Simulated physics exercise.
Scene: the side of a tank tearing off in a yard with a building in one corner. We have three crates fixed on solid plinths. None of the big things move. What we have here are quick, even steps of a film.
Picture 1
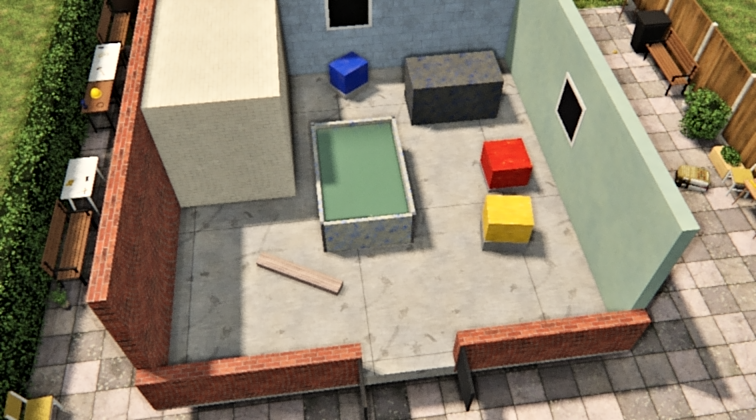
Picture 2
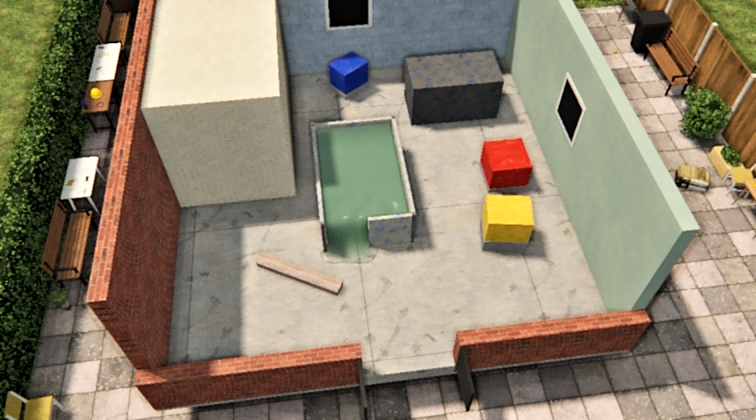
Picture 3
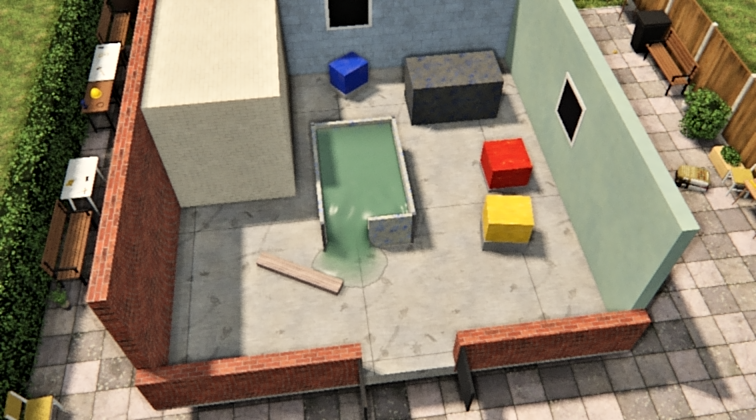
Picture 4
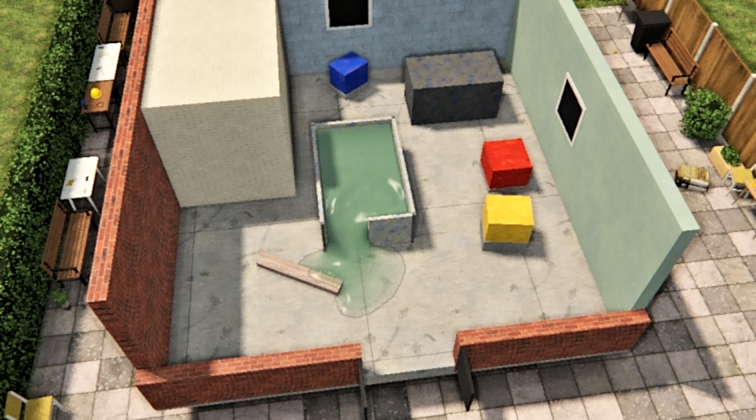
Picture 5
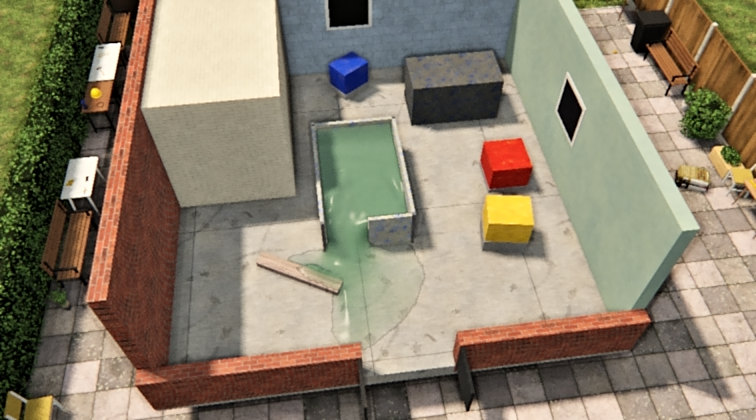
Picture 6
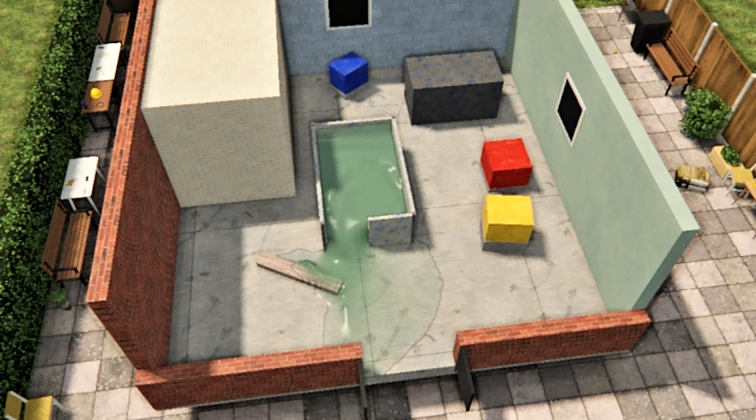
A large pale block fills the back left corner of a paved yard seen from above, walled in low red brick, blue and pale green, with a gap in the front wall. Green water fills a grey tank mid-yard, near blue, red and yellow boxes, a dark block and a plank. The tank's front left side opens and water pours out, spreading forward across the floor and around the plank, while the camera stays still.
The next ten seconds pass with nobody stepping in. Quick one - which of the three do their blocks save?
The red crate is going to stay free of water, the yellow crate is going to stay free of water, the blue crate is going to stay free of water.
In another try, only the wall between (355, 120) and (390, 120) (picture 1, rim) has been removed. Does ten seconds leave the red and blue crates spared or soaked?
As it turns out, the red crate gets overtopped, and the blue crate gets overtopped.
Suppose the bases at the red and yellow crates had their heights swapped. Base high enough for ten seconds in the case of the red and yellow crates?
In short, red is left untouched; yellow is left untouched.
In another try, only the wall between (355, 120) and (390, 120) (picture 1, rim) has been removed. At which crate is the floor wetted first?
My pick is the blue one.
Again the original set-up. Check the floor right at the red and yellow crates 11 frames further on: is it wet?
Red: Unflooded, yellow: Flooded.
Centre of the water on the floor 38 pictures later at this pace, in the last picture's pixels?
Close to (333, 241).
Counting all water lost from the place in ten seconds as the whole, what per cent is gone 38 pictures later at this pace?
It comes to around 80 per cent.
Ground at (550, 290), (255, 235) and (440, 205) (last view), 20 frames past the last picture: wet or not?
First spot swamped, second spot swamped, third spot clear.
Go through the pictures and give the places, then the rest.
Still water in the tank at (360, 170), in the first picture.
Water pours out at (347, 239) and has run to (373, 253), in the second picture.
The front is at (373, 278), out from the gap at (347, 240), in the third picture.
The front is at (367, 309), out from the gap at (347, 241), in the fourth picture.
The front is at a hidden place, out from the gap at (347, 240), in the fifth picture.
Water pours out at (347, 240) and has run to a hidden place, in the sixth picture.
A moment on, water covers 25 % of the floor; the red crate not reached, the yellow crate not reached, the blue crate not reached.
Next, water covers 30 % of the floor; the red crate not reached, the yellow crate water round its plinth, the blue crate not reached.
Then, water covers 40 % of the floor; the red crate not reached, the yellow crate water round its plinth, the blue crate not reached.
Later, water covers 50 % of the floor; the red crate water round its plinth, the yellow crate water round its plinth, the blue crate not reached.
In the end, water covers 65 % of the floor; the red crate stayed above the water, the yellow crate stayed above the water, the blue crate stayed above the water.
